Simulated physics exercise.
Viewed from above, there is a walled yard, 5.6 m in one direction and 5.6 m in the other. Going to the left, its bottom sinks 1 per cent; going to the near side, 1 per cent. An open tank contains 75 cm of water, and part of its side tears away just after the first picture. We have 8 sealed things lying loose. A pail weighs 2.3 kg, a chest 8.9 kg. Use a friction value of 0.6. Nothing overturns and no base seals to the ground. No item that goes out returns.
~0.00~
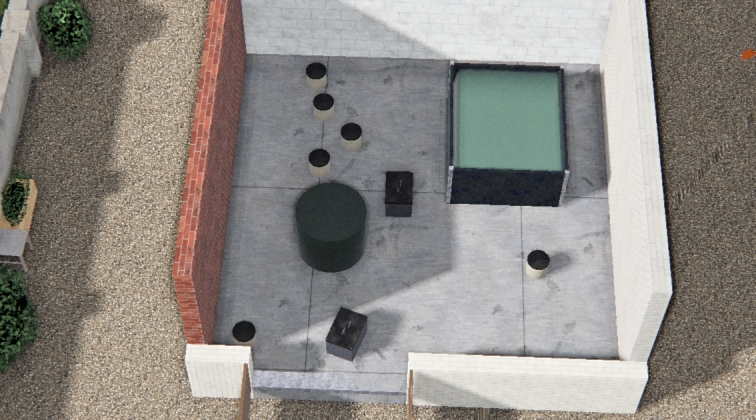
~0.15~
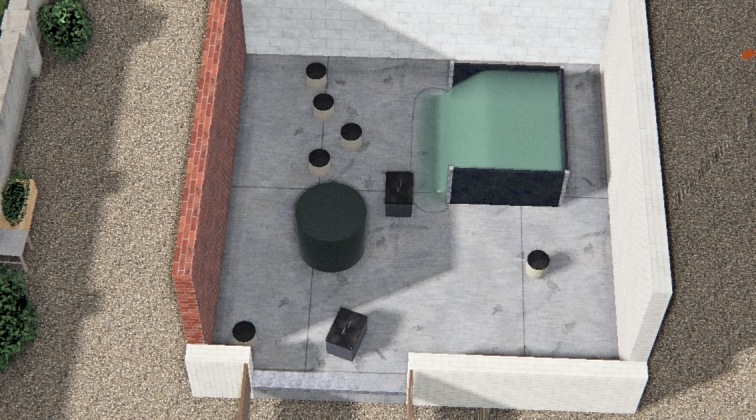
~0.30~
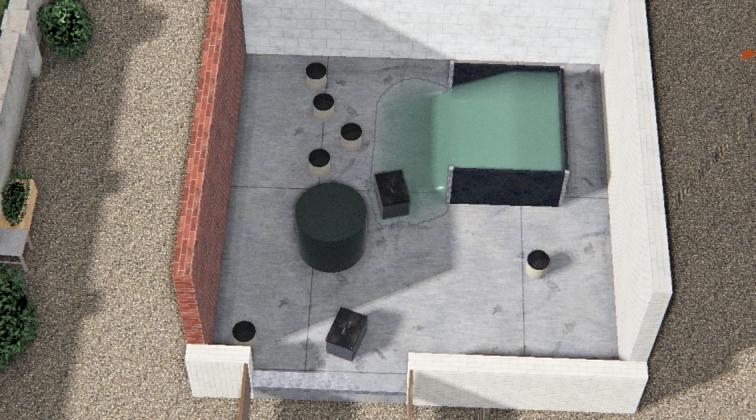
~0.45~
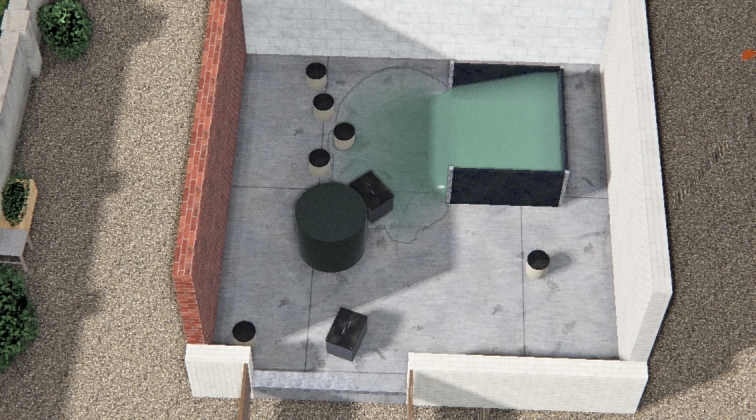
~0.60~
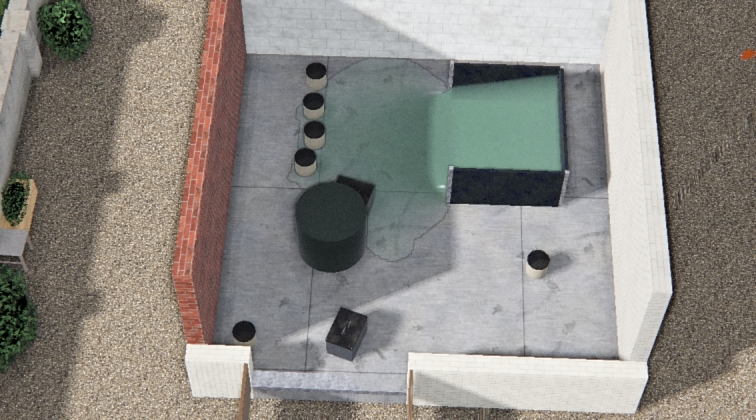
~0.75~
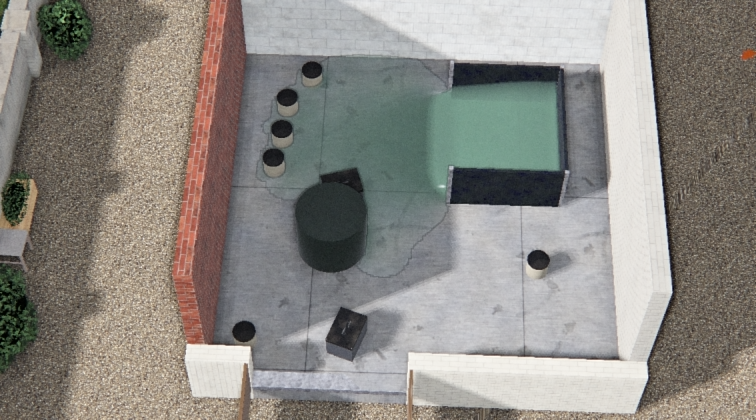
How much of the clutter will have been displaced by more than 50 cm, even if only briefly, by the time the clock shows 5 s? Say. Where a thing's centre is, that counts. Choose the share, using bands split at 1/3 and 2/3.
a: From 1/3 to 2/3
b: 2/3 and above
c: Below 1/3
b, 2/3 and above.
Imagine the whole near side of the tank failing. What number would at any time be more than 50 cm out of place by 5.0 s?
Result: 3 of them.
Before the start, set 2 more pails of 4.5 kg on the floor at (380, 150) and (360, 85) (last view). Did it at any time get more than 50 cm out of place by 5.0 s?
Well, in turn they are above that and above that.
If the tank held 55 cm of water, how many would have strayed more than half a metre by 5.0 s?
That would make 7 of them.
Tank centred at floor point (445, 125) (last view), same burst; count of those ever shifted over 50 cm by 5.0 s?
That gives 7 of them.
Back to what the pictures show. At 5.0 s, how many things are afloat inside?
My tally comes to 3.
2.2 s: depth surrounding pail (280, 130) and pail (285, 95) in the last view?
First about 39 cm, second about 44 cm.
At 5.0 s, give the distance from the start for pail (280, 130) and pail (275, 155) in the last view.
In turn: 150 cm, washed out.
After 1.1 s 5 of 8 are over 50 cm from their spots; 4 afloat.
After 2.2 s 5 of 8 are over 50 cm from their spots; 4 afloat.
After 3.5 s 5 of 8 are over 50 cm from their spots; 4 afloat.
After 5.0 s 7 of 8 are over 50 cm from their spots, and 7 have been at some point; 3 afloat.
